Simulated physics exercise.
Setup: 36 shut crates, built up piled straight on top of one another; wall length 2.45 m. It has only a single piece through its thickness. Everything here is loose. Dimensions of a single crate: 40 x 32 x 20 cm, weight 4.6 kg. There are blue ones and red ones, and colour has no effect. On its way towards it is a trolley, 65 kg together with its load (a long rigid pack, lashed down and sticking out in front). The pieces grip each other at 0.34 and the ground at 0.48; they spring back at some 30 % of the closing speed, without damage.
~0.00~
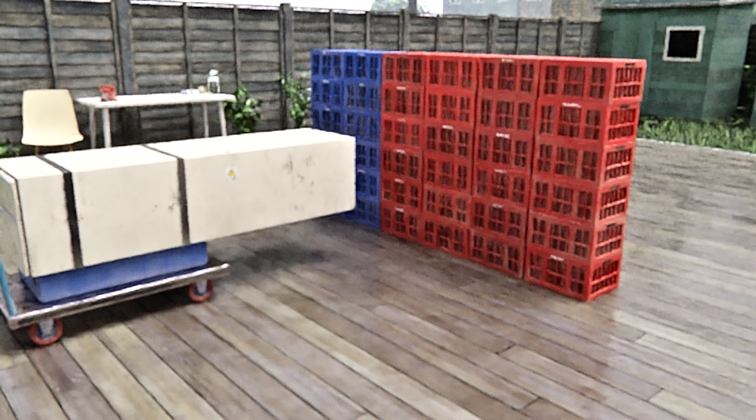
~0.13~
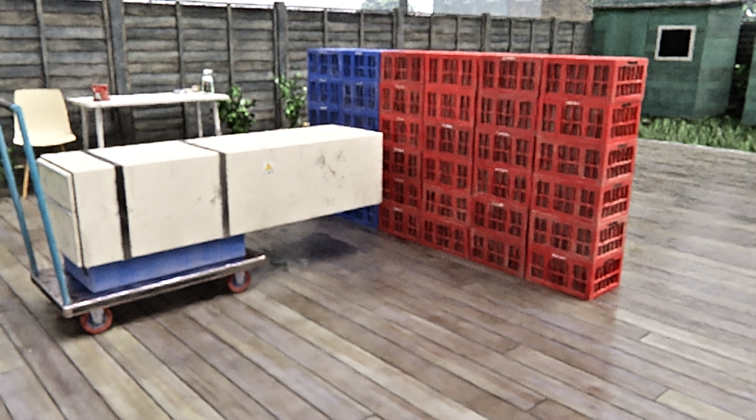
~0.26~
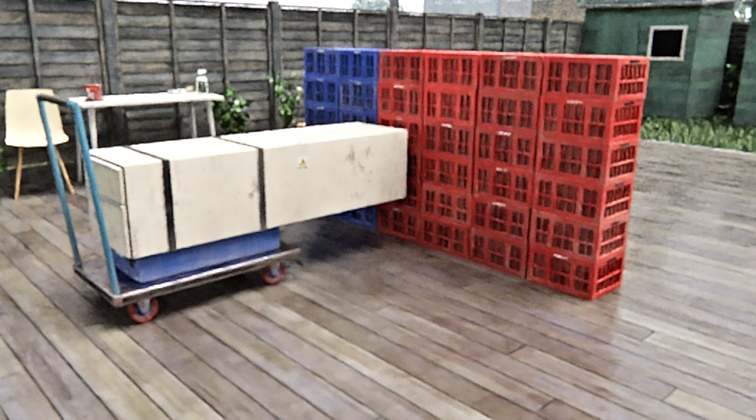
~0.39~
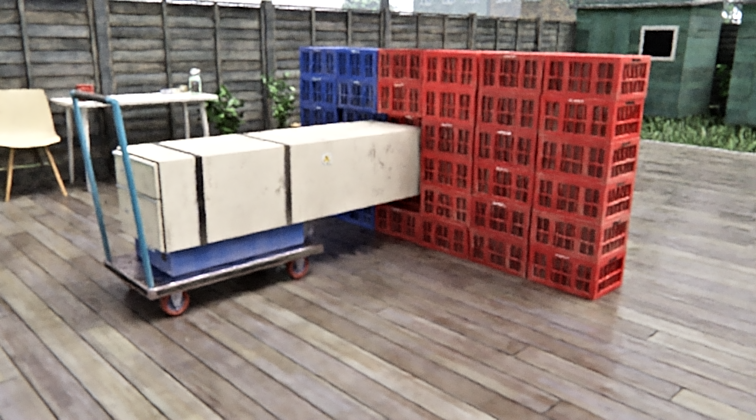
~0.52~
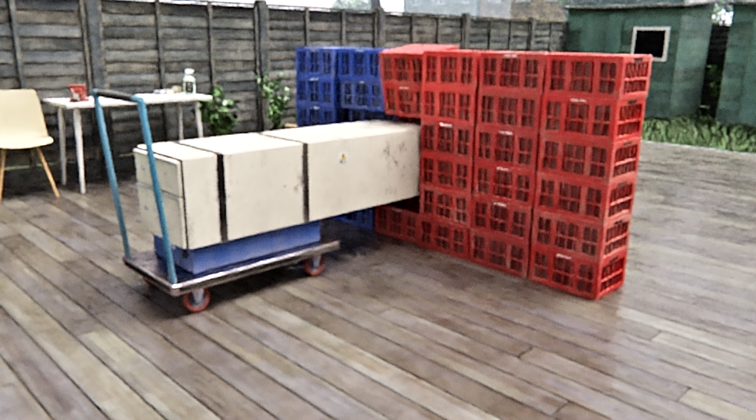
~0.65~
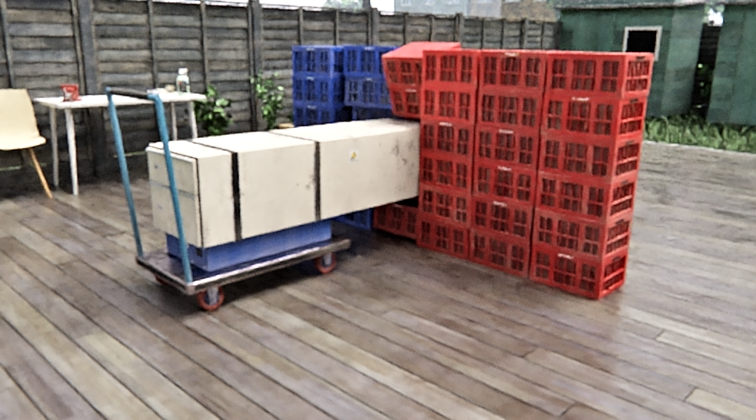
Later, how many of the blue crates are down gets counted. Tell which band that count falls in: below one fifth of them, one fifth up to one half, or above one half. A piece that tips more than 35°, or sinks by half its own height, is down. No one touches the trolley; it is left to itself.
The count falls one fifth up to one half.
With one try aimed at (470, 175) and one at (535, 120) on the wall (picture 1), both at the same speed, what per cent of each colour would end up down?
You'd get red at 40 followed by 20, and blue at 0 followed by 0 percent.
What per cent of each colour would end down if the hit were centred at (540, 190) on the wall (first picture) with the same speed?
That would leave red at 40 % and blue at 0 %.
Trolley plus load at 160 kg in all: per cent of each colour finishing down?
The split would be red 20, then blue 40 per cent.
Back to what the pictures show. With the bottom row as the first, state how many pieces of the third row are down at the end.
That row ends with 2 down.
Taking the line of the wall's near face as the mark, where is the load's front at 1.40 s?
Some 45 cm beyond.
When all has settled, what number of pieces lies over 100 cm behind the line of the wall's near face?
Around 6 of the pieces.
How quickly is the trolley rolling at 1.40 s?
I'd put it at roughly 0.1 m/s.
Around 0.80 s, load 32 cm past the wall's line, still rolling; none of the 12 blue crates down (0 of 36 in all colours); top blue crate tipped 10°.
Around 1.06 s, load 39 cm past the wall's line, still rolling; 3 of the 12 blue crates down (8 of 36 in all colours); top blue crate tipped 34°, 12 cm lower.
Around 1.40 s, load 44 cm past the wall's line, still rolling; 5 of the 12 blue crates down (10 of 36 in all colours); top blue crate tipped 60°, 81 cm lower.
Around 1.90 s, load 47 cm past the wall's line, stopped; 5 of the 12 blue crates down (10 of 36 in all colours); top blue crate upside down.
Finally (2.6 s), load 47 cm past the wall's line, stopped; 5 of the 12 blue crates down (10 of 36 in all colours); top blue crate upside down; top red crate unmoved. That is 42 per cent. Seen by the last camera, middles, top blue crate near (502, 155), top red crate near (466, 68).
